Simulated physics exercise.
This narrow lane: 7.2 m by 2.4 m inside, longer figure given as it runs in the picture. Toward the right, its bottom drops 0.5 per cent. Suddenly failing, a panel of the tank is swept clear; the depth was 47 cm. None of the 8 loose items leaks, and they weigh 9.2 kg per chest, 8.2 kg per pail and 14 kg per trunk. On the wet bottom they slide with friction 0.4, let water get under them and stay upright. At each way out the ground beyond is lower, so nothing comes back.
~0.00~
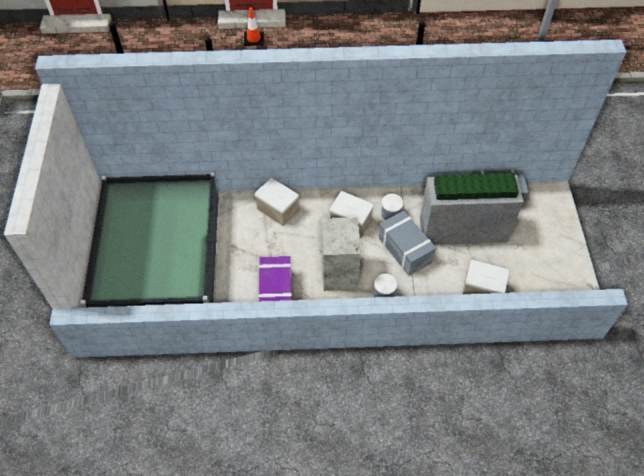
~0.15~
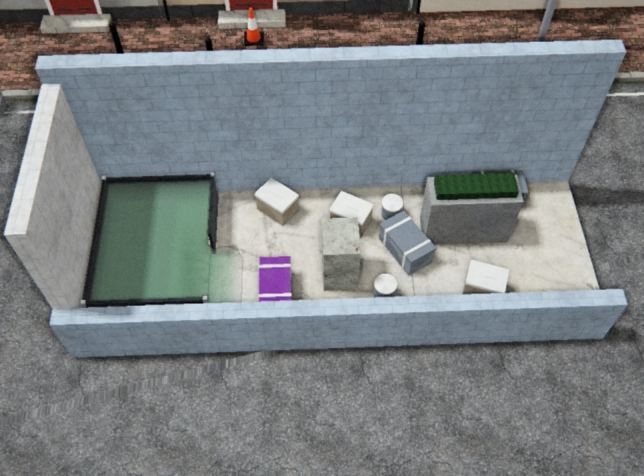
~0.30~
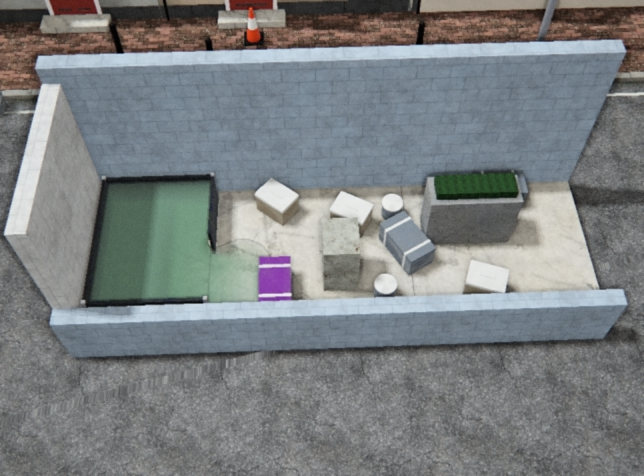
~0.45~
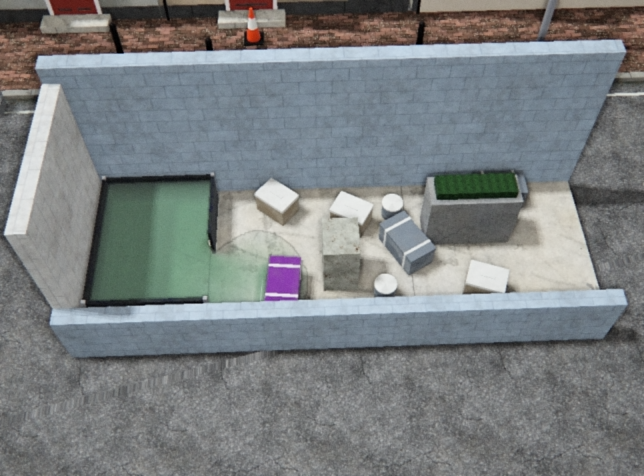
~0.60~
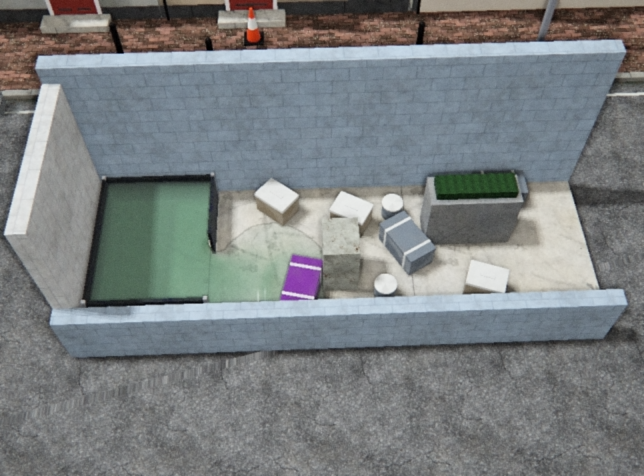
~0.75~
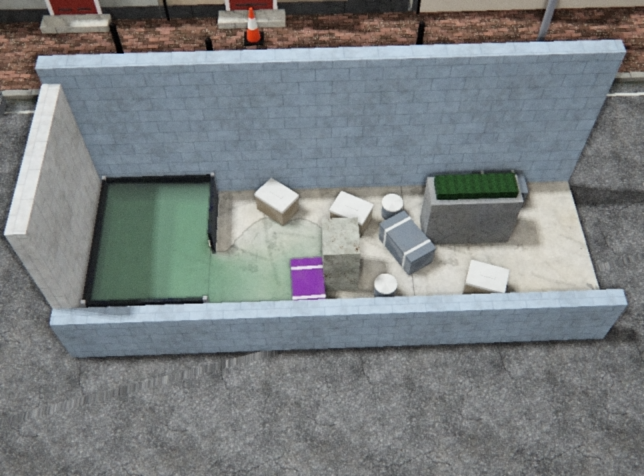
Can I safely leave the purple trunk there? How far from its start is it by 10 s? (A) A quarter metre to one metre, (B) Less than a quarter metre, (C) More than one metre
The answer is A.
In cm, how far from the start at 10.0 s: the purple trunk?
Around 50 cm from the start.
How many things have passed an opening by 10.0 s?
The answer is 5 at that time.
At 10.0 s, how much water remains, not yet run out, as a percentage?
Close to 56 in a hundred parts remain.
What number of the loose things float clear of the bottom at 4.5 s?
It comes to 4 of them.
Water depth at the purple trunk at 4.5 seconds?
Somewhere close to 12 cm.
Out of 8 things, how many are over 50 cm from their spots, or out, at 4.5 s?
I count 6 of them.
After 2.0 s the purple trunk is near (308, 275), 0.5 m from its start, afloat; 0 of 8 are out; 2 afloat.
After 4.5 s the purple trunk is near (308, 279), 0.5 m from its start, afloat; 2 of 8 are out; 4 afloat.
After 7.0 s the purple trunk is near (308, 279), 0.5 m from its start, afloat; 5 of 8 are out; 3 afloat.
After 10.0 s the purple trunk is near (308, 280), 0.5 m from its start, afloat; 5 of 8 are out; 2 afloat.
